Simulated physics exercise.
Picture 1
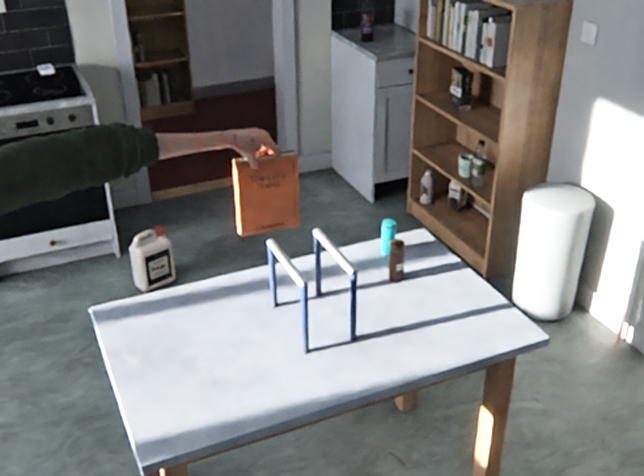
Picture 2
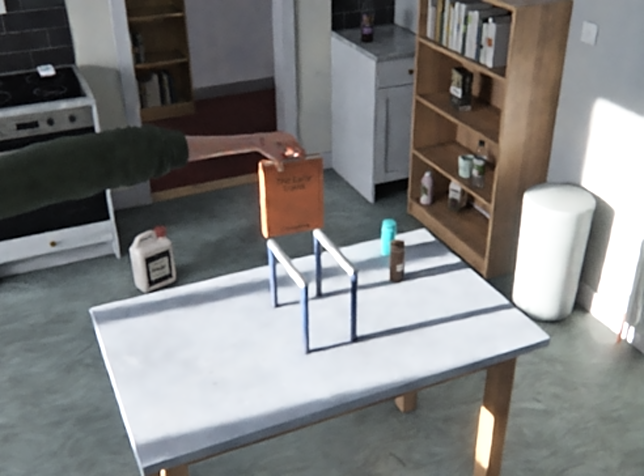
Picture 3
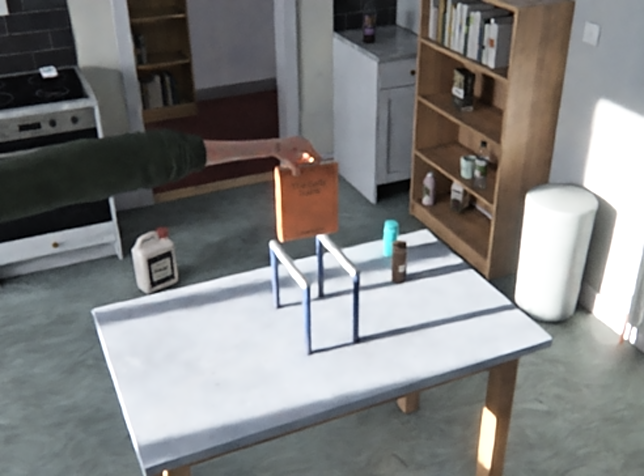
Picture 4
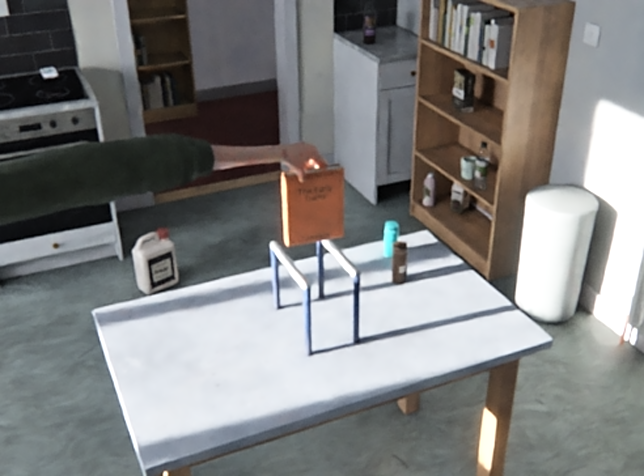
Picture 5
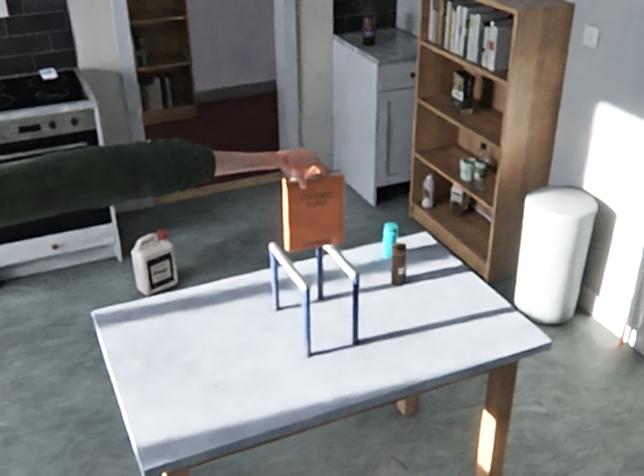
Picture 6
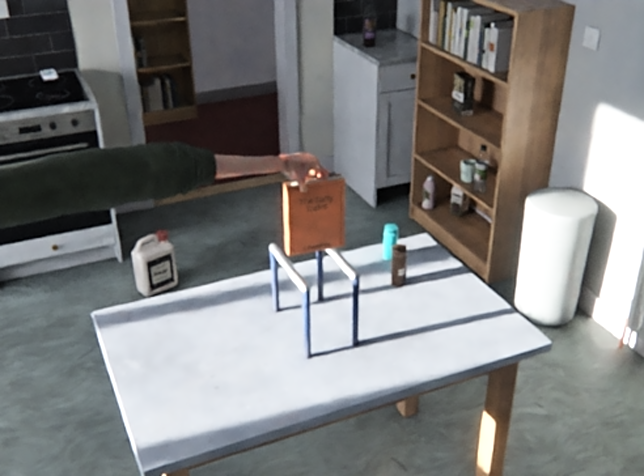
The clip opens with a hand in a dark green sleeve holding an orange book upright behind a small blue-legged stand on a white table, near a teal container and a brown shaker. The arm moves the book right, then lowers it slightly, still gripping its top above the stand's gap.
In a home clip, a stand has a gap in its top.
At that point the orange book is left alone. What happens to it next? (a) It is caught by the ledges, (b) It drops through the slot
a, it is caught by the ledges.
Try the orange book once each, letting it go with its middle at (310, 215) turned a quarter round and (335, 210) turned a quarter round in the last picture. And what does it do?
On the first go it slips past, and on the second it slips past.
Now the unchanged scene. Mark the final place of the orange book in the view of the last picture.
Looks like it settles somewhere around (315, 225).
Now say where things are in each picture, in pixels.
The first picture shows being brought over the gap; orange book (267, 194); brown shaker (397, 261).
The second picture shows being brought over the gap; orange book (293, 196); brown shaker (397, 261).
The third picture shows being brought over the gap; orange book (308, 200); brown shaker (399, 262).
The fourth picture shows being brought over the gap; orange book (314, 206); brown shaker (399, 263).
The fifth picture shows being brought over the gap; orange book (315, 211); brown shaker (399, 264).
The sixth picture shows poised above the slot; orange book (315, 216); brown shaker (399, 265).
Then, 0.20 s after the last picture, orange book slid a little near (315, 224).
Then, 0.90 s after the last picture, orange book resting near (315, 225).
At rest, all 3 in place. Seen from the same camera at the end, orange book near (315, 225). The book lodges.
